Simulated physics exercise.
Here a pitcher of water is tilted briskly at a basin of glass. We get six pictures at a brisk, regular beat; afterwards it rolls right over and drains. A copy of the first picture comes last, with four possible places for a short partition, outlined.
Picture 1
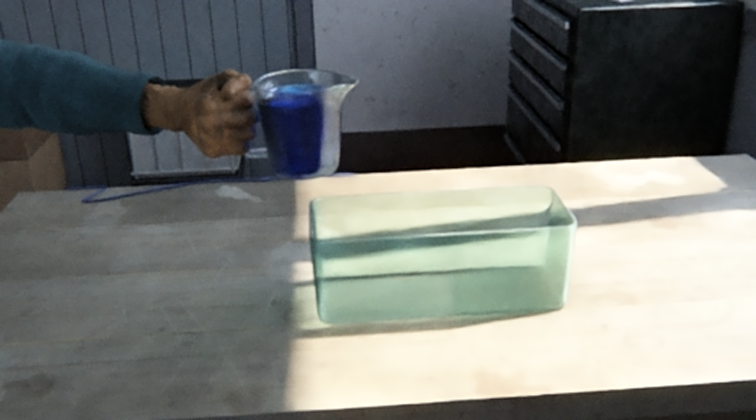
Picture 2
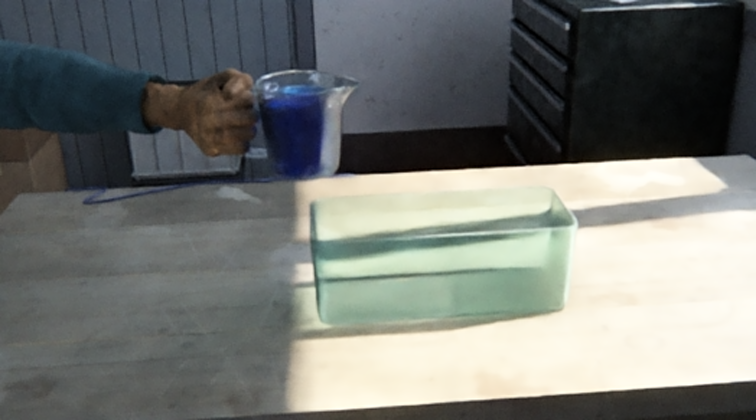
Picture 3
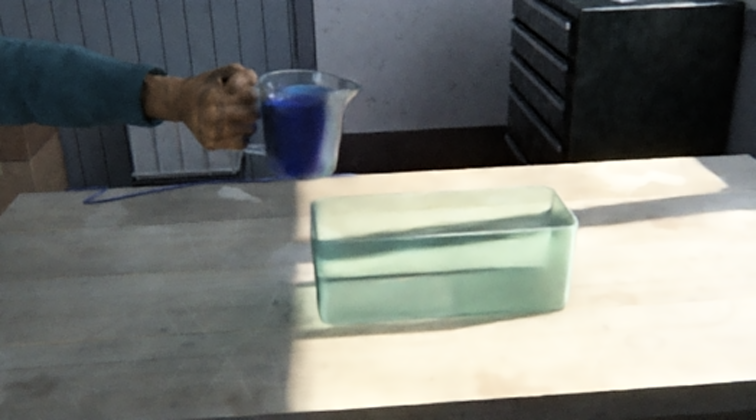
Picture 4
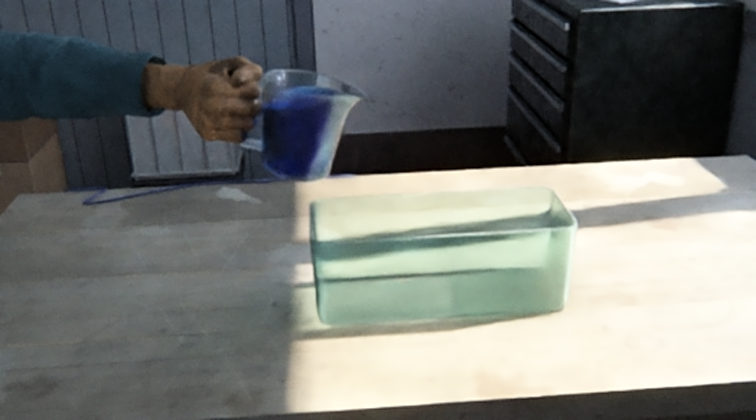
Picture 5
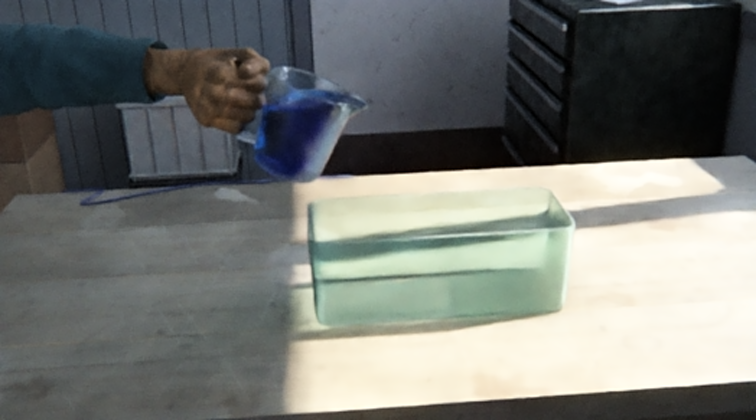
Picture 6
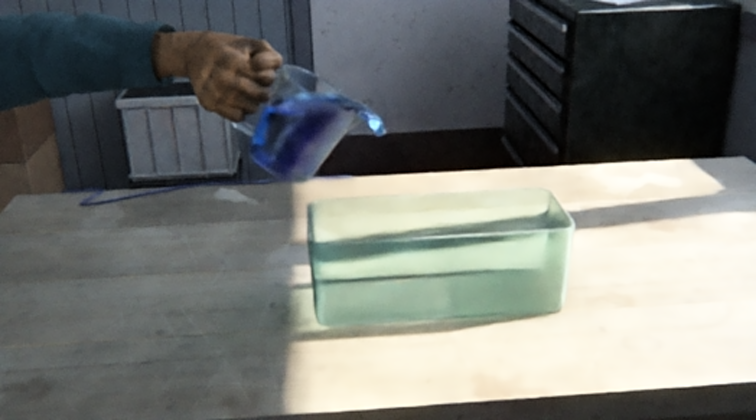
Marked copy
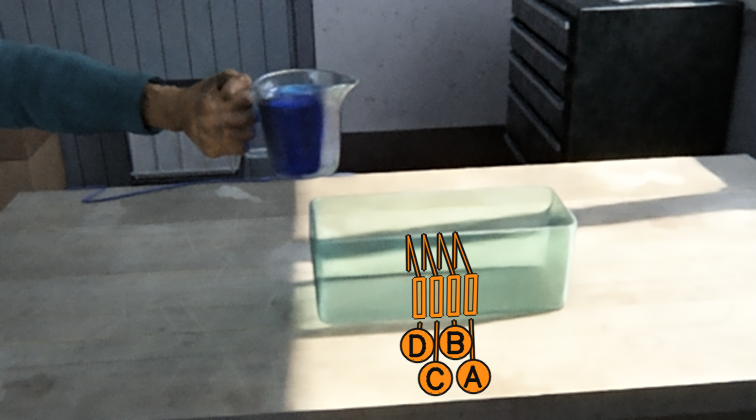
A hand tilts a clear pitcher rightward above a glass basin until blue liquid crosses its lip.
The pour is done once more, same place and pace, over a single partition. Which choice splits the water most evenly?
I would pick position D.
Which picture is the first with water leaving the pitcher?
Picture 6.
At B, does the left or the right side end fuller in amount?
The left side.
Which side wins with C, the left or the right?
The left one.
On the marked copy, A at (471, 320); B at (454, 321); C at (437, 322); D at (420, 323).
Choosing A, about 97 % ends left of the wall and 2 % right of it.
Choosing B, about 96 % ends left of the wall and 2 % right of it.
Choosing C, about 87 % ends left of the wall and 11 % right of it.
Choosing D, about 55 % ends left of the wall and 44 % right of it.
